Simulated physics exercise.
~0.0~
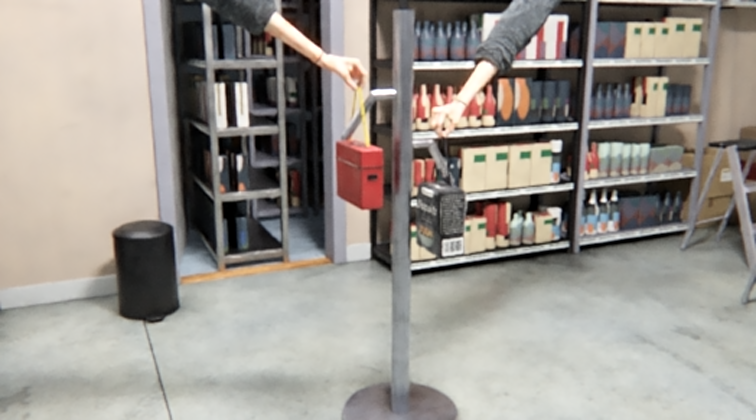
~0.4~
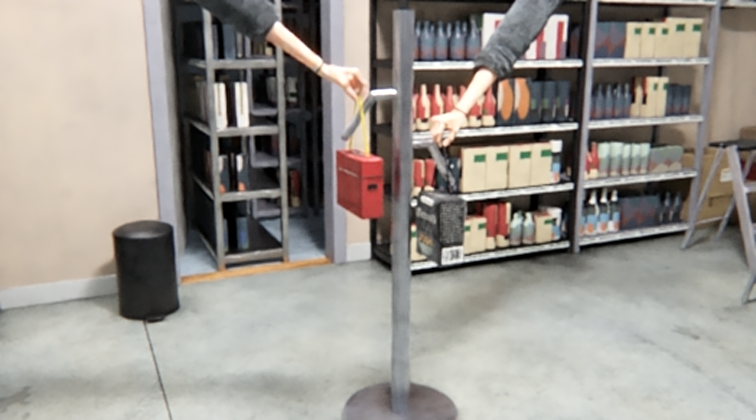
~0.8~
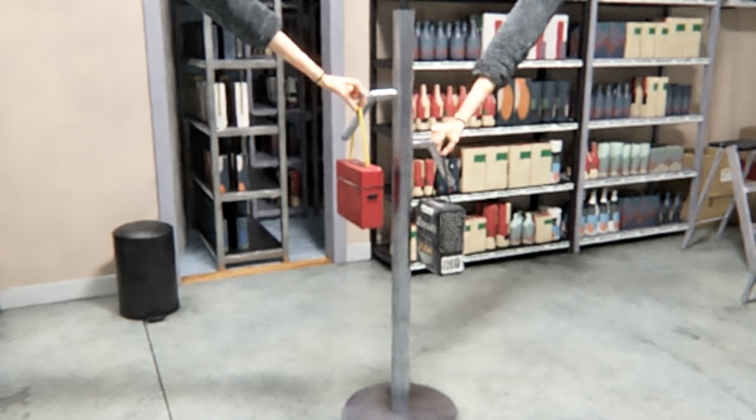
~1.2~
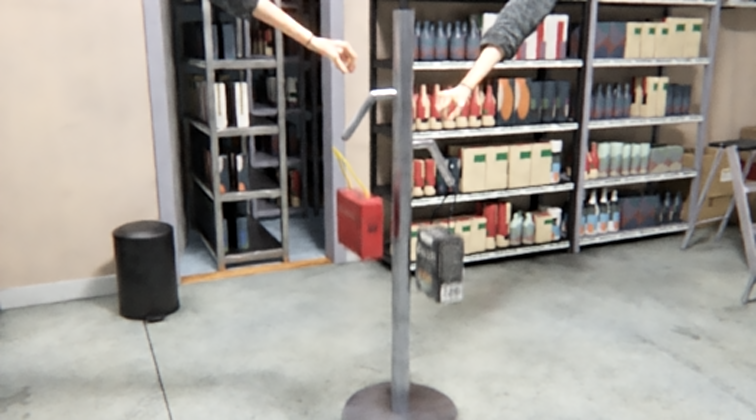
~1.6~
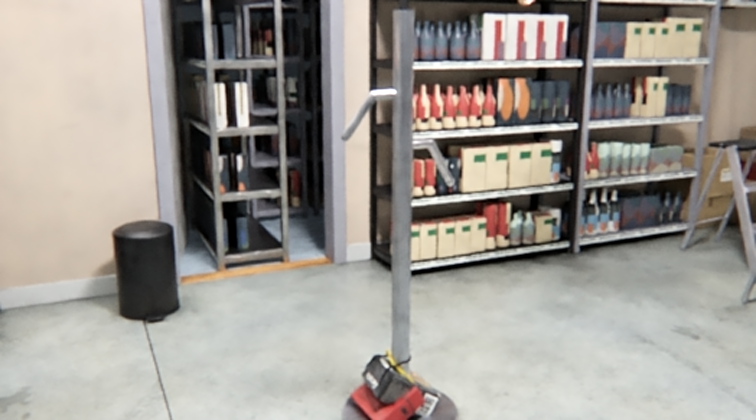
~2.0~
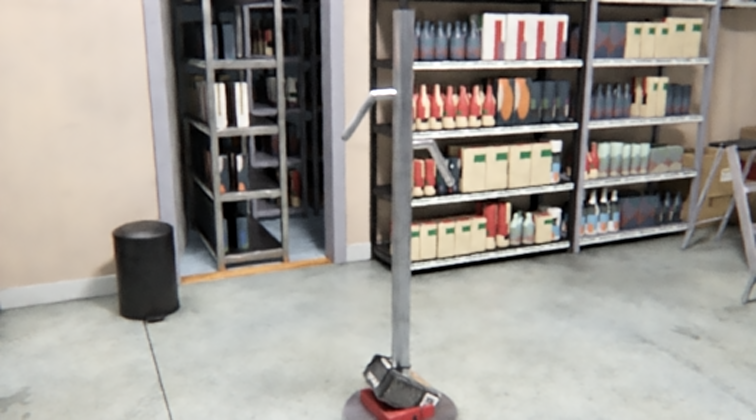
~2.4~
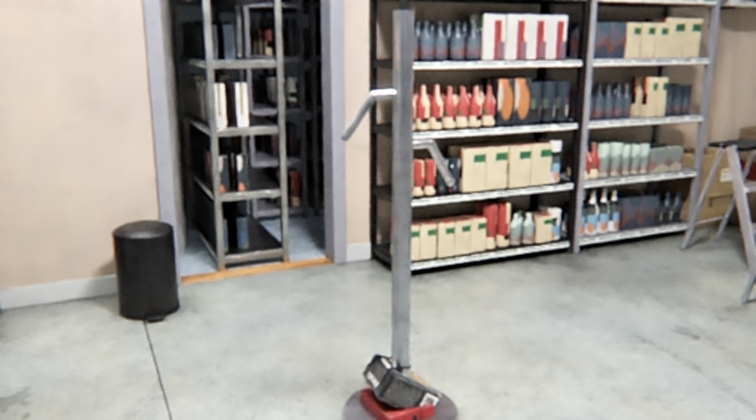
In a storeroom with a concrete floor, seen from a still camera facing the shelves, a grey metal stand rises from a round base, with a rod angling down on each side. Shelves of bottles and boxes fill the back, and a black bin stands at left. Two hands in dark grey sleeves hold a red case by the left rod and a black sack by the right one, lowering both slightly. The hands let go and draw back, and both items fall. They land together on the base, the red case on its side beneath the leaning black sack, and stay there.
